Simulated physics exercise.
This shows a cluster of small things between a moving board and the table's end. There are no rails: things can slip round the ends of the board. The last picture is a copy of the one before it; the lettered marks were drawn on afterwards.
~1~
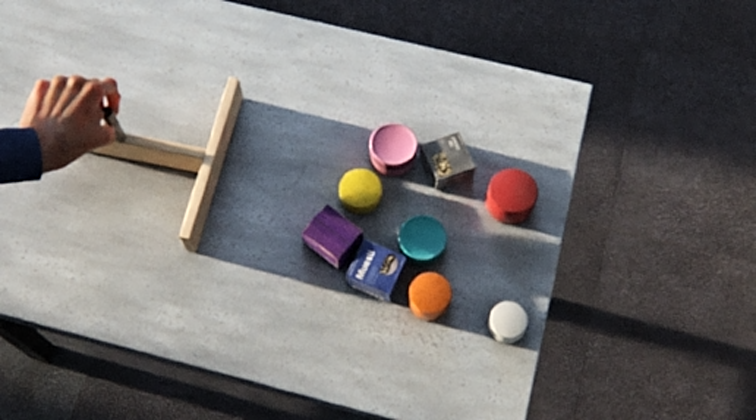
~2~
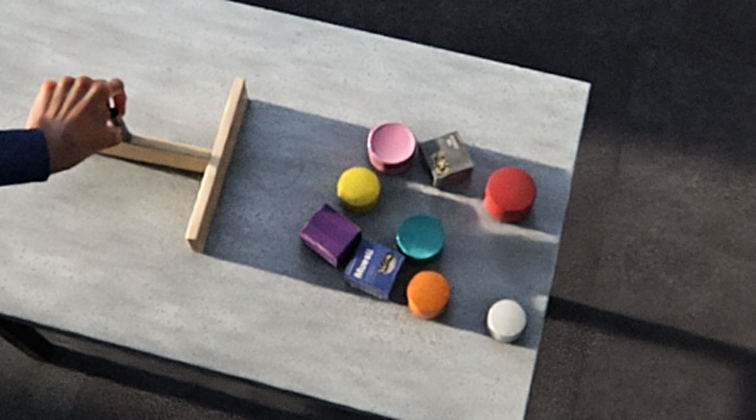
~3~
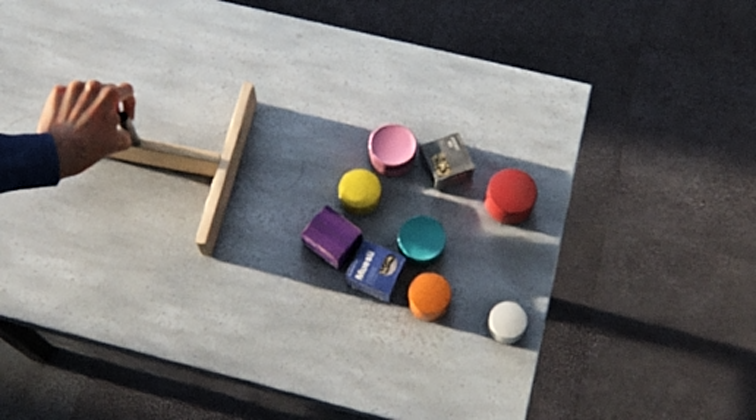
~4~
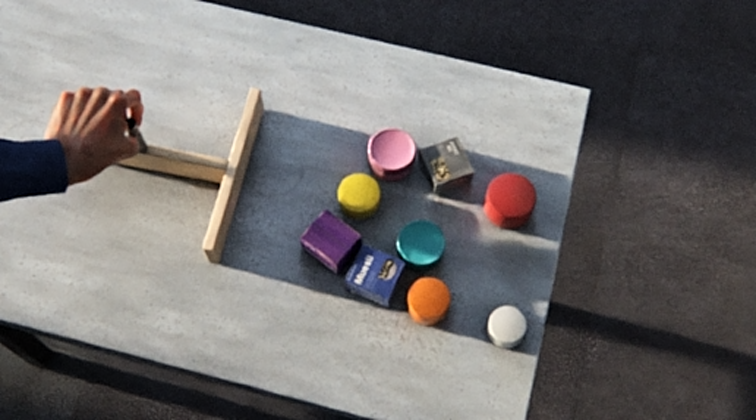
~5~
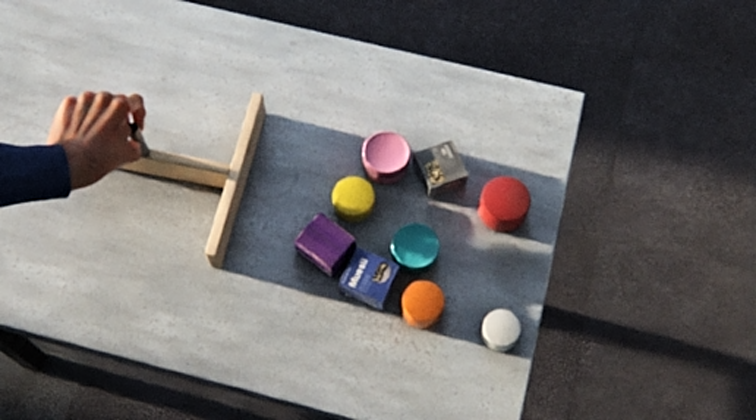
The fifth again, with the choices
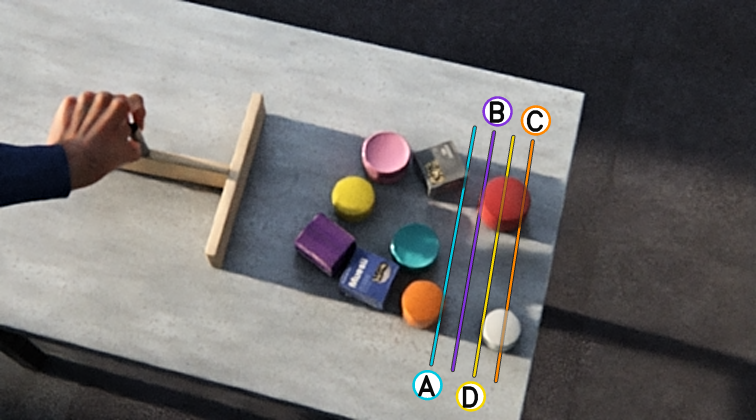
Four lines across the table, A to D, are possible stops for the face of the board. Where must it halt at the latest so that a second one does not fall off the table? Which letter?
Up to line B.
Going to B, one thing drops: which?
It is the red tin.
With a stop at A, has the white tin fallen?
No.
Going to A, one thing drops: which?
The red tin goes over.
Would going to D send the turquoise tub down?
Yes.
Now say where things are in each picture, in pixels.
In the first picture, grey packet (447, 161); yellow pot (361, 192); red tin (512, 197).
In the second picture, board (216, 155); blue packet (375, 270).
In the third picture, board (226, 159); white tin (507, 323).
In the fourth picture, board (233, 166); orange pot (429, 302).
In the fifth picture, board (235, 170); grey packet (440, 169); yellow pot (353, 200); red tin (504, 205).
On the marked copy, A at (454, 240); B at (474, 245); C at (515, 255); D at (495, 250).
With B. Early on, board (320, 191); blue packet (377, 281); purple box (344, 243).
Further on, board (407, 213); red tin (523, 213); turquoise tub (478, 253).
At the end, board (474, 229); red tin over the edge; turquoise tub (544, 268); one fallen.
As for the rest, A is within the limit but short; C drops four; D drops four.
